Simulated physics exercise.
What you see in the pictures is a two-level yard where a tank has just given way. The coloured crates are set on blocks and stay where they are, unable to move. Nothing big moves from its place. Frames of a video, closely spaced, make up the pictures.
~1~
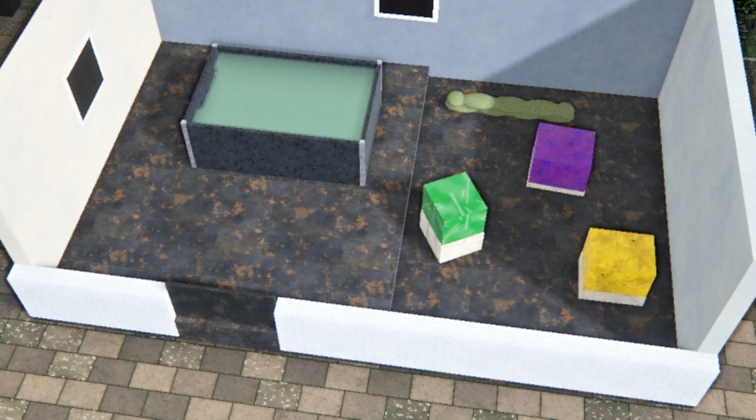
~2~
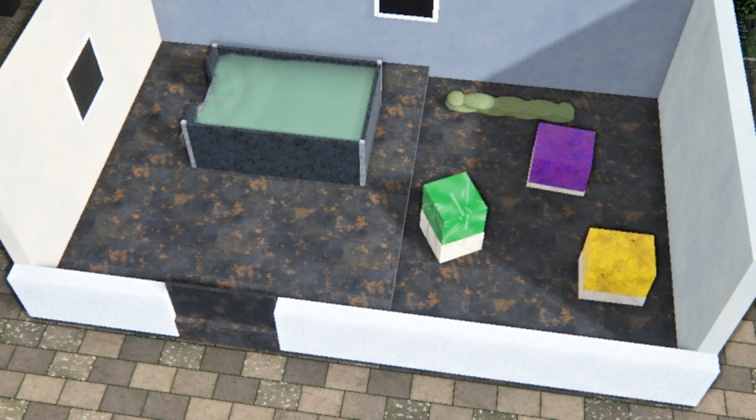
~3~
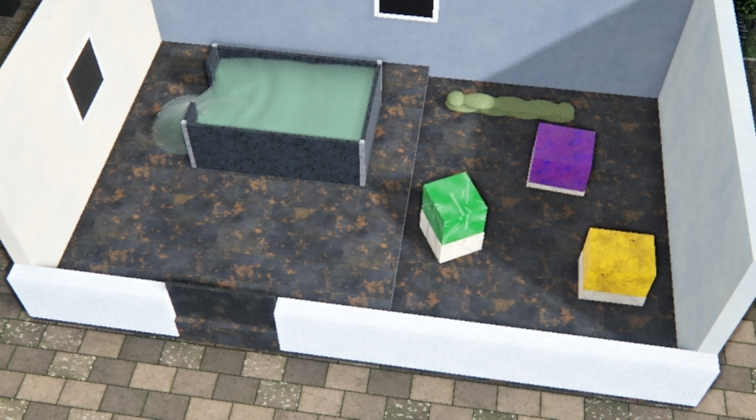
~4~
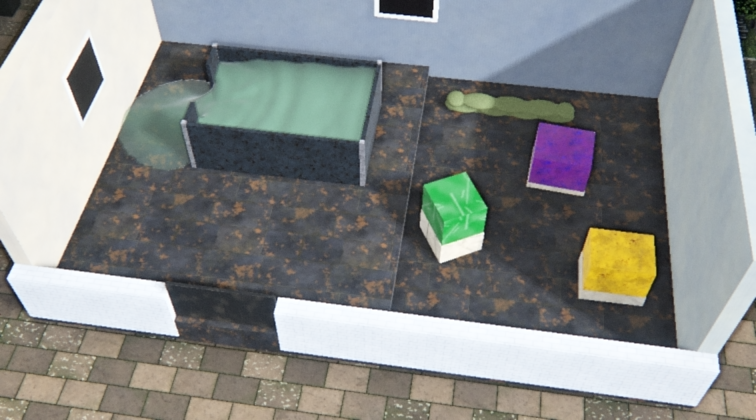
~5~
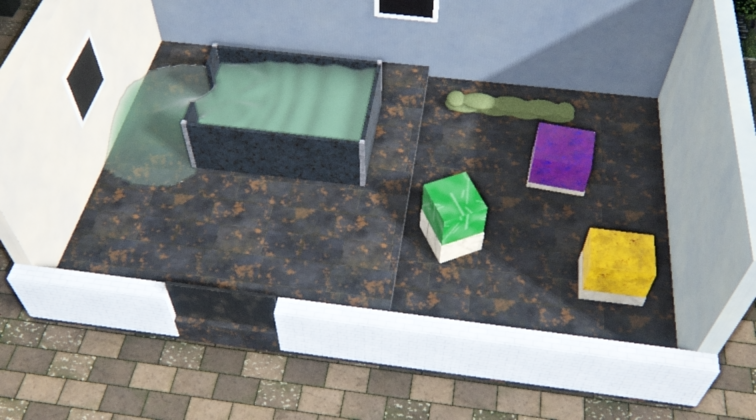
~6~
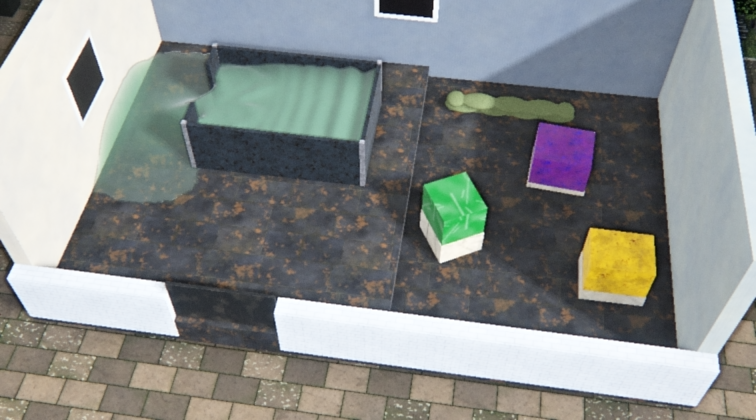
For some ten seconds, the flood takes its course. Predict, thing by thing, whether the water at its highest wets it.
The purple crate is wetted. The green crate is not wetted. The yellow crate is not wetted.
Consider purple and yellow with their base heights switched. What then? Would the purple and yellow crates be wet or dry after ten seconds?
In short, purple is left untouched; yellow is inundated.
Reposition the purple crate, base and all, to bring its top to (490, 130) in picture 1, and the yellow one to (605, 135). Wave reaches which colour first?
Going by the pictures, it's the purple-painted one.
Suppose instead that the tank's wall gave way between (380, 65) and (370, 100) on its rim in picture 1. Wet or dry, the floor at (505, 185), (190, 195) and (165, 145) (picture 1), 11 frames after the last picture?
The first comes out soaked, the second untouched, the third untouched.
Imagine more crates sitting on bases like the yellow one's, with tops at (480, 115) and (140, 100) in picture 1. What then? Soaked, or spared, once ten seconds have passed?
For the first position it is missed; for the second it is reached.
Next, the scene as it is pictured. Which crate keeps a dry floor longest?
It's the yellow one.
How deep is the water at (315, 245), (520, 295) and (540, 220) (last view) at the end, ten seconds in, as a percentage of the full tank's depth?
The depths come to near 4, 10 and 12 per cent respectively.
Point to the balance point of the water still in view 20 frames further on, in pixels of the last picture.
Roughly (248, 143).
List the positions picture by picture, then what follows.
In the first frame, still water in the open tank at (285, 96).
In the second frame, the front is at a hidden place, out from the gap at (209, 113).
In the third frame, water pours out at (209, 114) and has run to (156, 129).
In the fourth frame, the front is at (133, 104), out from the gap at (209, 114).
In the fifth frame, water pours out at (209, 113) and has run to (105, 166).
In the sixth frame, the front is at (155, 57), out from the gap at (209, 113).
A moment on, water covers 15 % of the floor; the purple crate not reached, the green crate not reached, the yellow crate not reached.
Next, water covers 25 % of the floor; the purple crate not reached, the green crate not reached, the yellow crate not reached.
Then, water covers 50 % of the floor; the purple crate water round its plinth, the green crate not reached, the yellow crate not reached.
Later, water covers 90 % of the floor; the purple crate water round its plinth, the green crate water round its plinth, the yellow crate water round its plinth.
In the end, water covers 100 % of the floor; the purple crate was topped, the green crate stayed above the water, the yellow crate stayed above the water.
